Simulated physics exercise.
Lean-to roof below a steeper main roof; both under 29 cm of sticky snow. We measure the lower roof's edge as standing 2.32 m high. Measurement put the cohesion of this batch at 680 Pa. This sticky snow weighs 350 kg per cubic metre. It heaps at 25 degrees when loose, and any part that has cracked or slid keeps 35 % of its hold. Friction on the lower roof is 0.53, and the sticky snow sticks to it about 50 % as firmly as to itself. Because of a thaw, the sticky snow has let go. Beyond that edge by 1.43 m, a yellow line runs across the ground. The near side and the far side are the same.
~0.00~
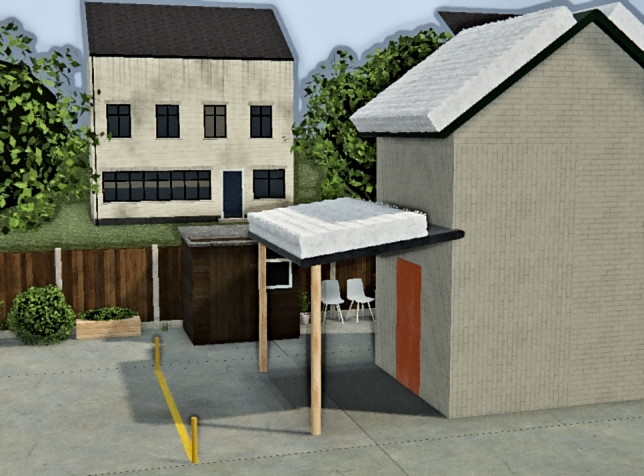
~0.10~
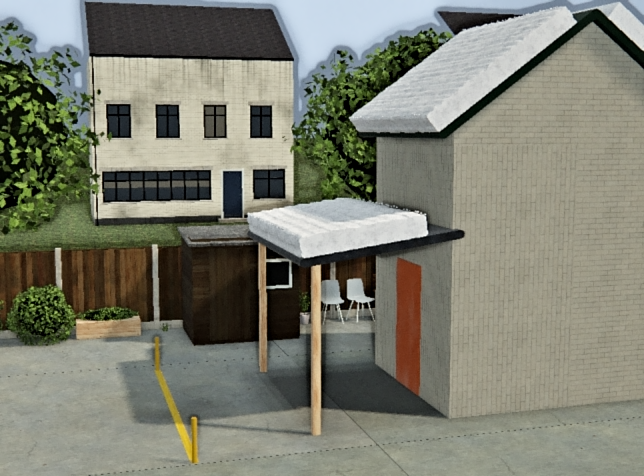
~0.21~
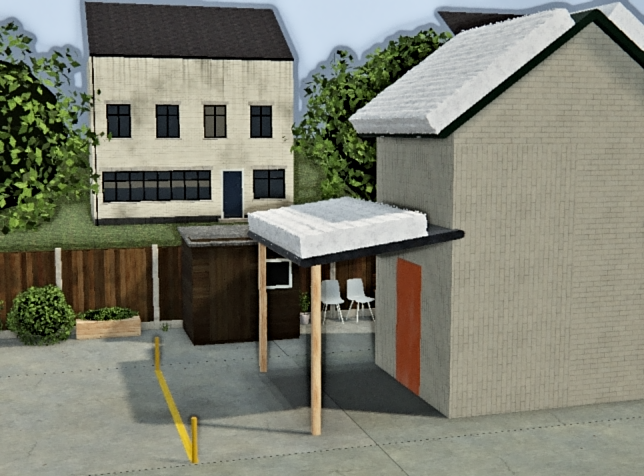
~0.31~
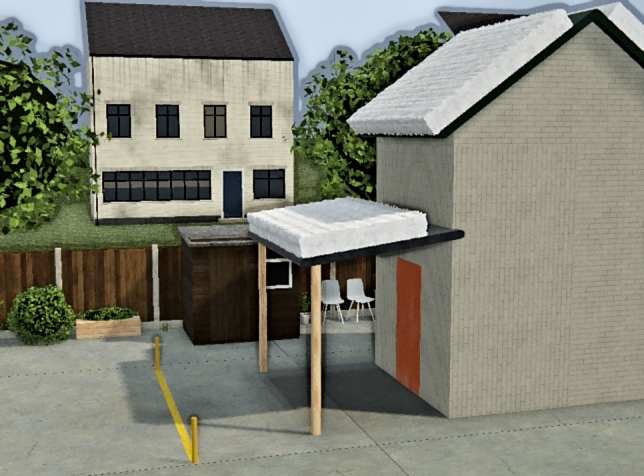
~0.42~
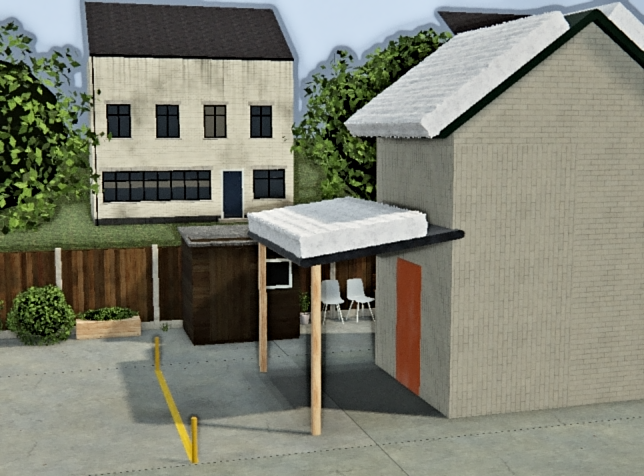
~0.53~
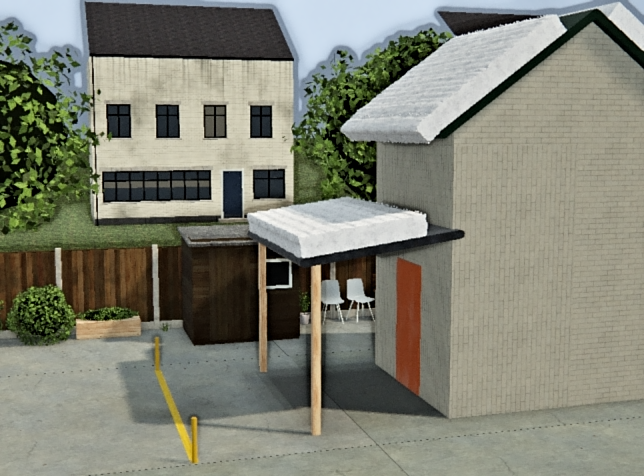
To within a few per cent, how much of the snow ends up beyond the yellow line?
About 2 %.
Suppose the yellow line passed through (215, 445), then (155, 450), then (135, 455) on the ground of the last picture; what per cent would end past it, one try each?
In that order: 4 %, 1 %, 0 %.
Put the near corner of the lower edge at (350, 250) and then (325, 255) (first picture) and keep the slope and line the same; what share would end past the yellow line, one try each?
20 %, 8 %.
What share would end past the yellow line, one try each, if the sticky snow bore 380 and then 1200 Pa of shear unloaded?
In order: Around 12 % and around 0 %.
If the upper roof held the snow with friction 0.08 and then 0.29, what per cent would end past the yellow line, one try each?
Try 1: 30 %; try 2: 20 %.
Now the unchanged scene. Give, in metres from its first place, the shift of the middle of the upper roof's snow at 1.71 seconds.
About 2.2 m.
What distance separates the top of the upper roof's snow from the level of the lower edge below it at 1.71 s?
1.9 m, roughly.
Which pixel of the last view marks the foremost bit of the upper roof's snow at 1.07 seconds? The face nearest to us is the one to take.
Position: Approx. (375, 217).
After 1.07 s, none is below the lower edge and 0 % is past the line.
After 1.71 s, none is below the lower edge and 0 % is past the line.
After 2.36 s, none is below the lower edge and 0 % is past the line.
After 3.00 s, 17 % is below the lower edge and 0 % is past the line.
After 4.30 s, at the end, 24 % is below the lower edge and 2 % is past the line.
